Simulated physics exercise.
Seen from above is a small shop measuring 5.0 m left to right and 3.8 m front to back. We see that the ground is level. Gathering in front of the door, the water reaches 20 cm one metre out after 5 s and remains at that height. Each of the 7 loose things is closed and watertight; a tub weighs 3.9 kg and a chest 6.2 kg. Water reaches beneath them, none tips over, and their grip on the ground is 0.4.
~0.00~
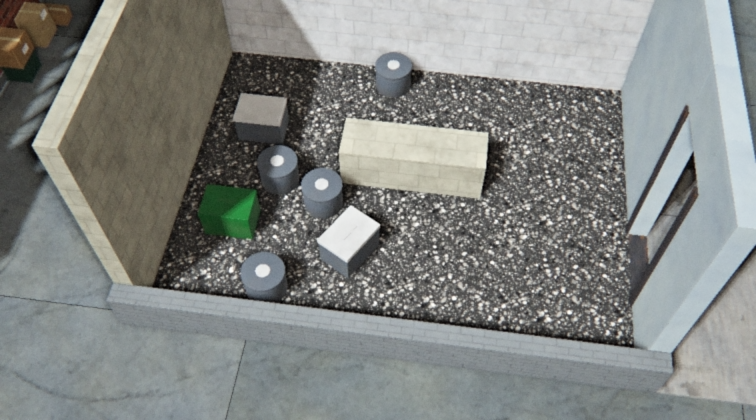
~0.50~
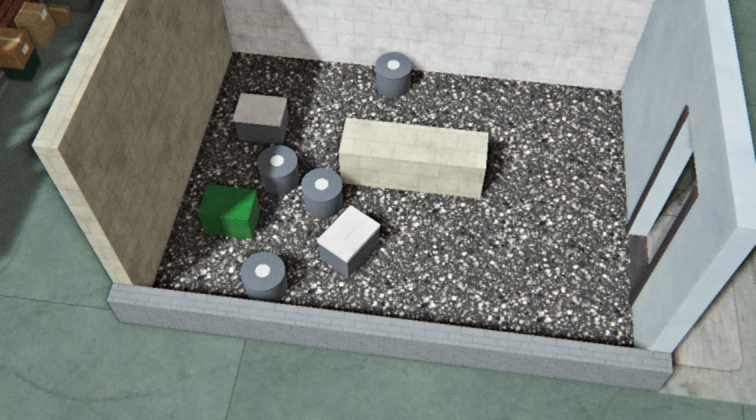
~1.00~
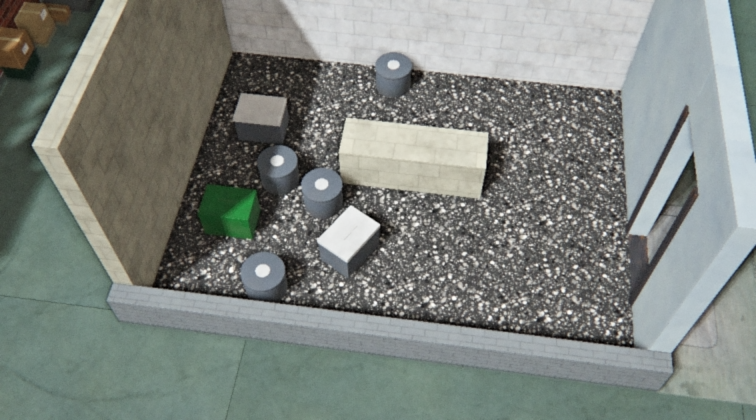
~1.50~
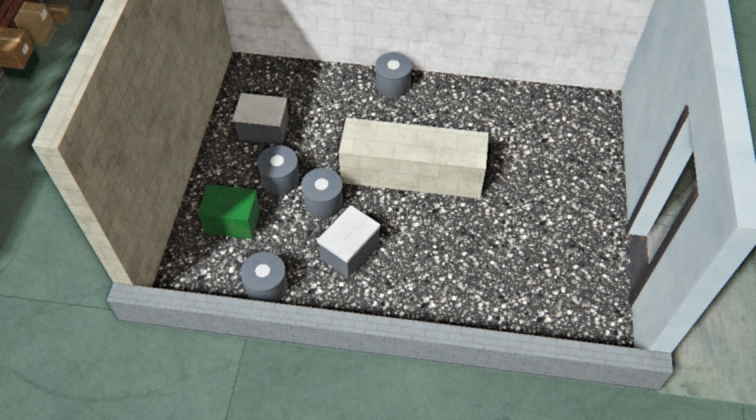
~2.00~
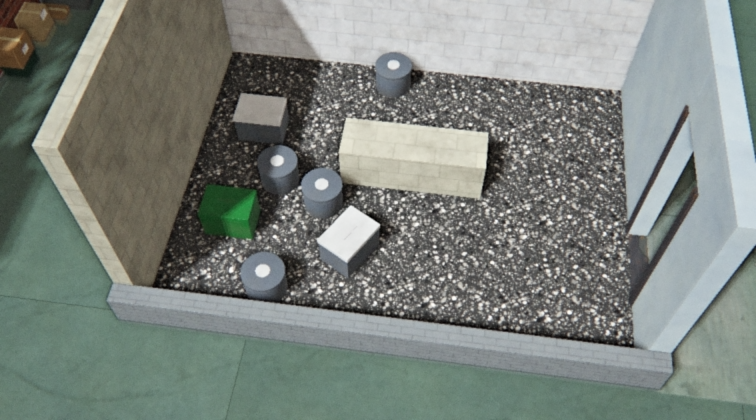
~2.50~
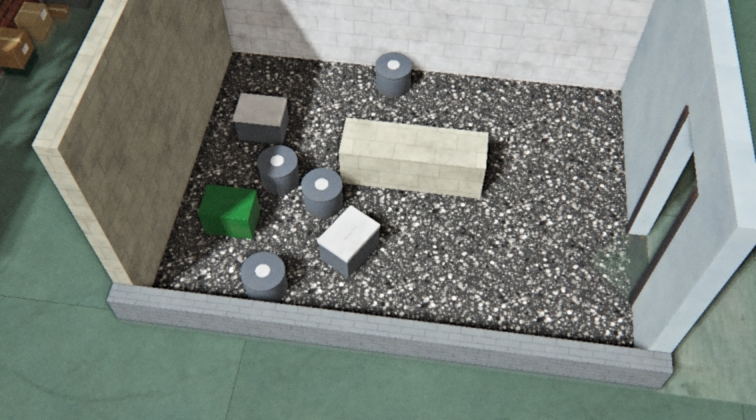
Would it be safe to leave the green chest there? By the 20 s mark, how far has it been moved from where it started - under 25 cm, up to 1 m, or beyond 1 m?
It has been moved beyond 1 m.
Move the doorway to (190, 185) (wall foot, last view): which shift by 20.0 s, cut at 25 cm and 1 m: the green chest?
Green chest: Goes a long way.
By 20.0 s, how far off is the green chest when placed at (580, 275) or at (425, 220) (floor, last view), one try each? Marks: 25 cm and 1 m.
Run 1 - well off; run 2 - well off.
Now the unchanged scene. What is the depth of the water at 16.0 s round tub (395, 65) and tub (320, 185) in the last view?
Depths: Near 9 cm, then near 6 cm.
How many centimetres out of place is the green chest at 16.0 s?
Shift by then: About 250 cm.
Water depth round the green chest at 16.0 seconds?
Depth approx. 8 cm.
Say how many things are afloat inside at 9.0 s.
At that time the total is 5.
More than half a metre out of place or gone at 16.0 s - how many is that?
Result: 7.
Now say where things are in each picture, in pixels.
The green chest at (227, 202), on the bottom; water covers 0.0 m2; 0 of 7 have shifted, in the first frame.
The green chest at (227, 202), on the bottom; water covers 0.0 m2; 0 of 7 have shifted, in the second frame.
The green chest at (227, 202) rests on the ground; water covers 0.0 m2; 0 of 7 have shifted, in the third frame.
The green chest at (227, 202), on the bottom; 0.0 m2 under water; 0 of 7 have shifted, in the fourth frame.
The green chest at (227, 202), on the bottom; water covers 0.0 m2; 0 of 7 have shifted, in the fifth frame.
The green chest at (227, 202), on the bottom; water covers 0.2 m2; 0 of 7 have shifted, in the sixth frame.
After 4.0 s the green chest is near (227, 202), 0.0 m from its start, aground; 0 afloat.
After 9.0 s the green chest is near (202, 185), 0.4 m from its start, afloat; 5 afloat.
After 16.0 s the green chest is near (404, 79), 2.6 m from its start, afloat; 7 afloat.
After 20.0 s the green chest is near (537, 126), 3.6 m from its start, afloat; 7 afloat.
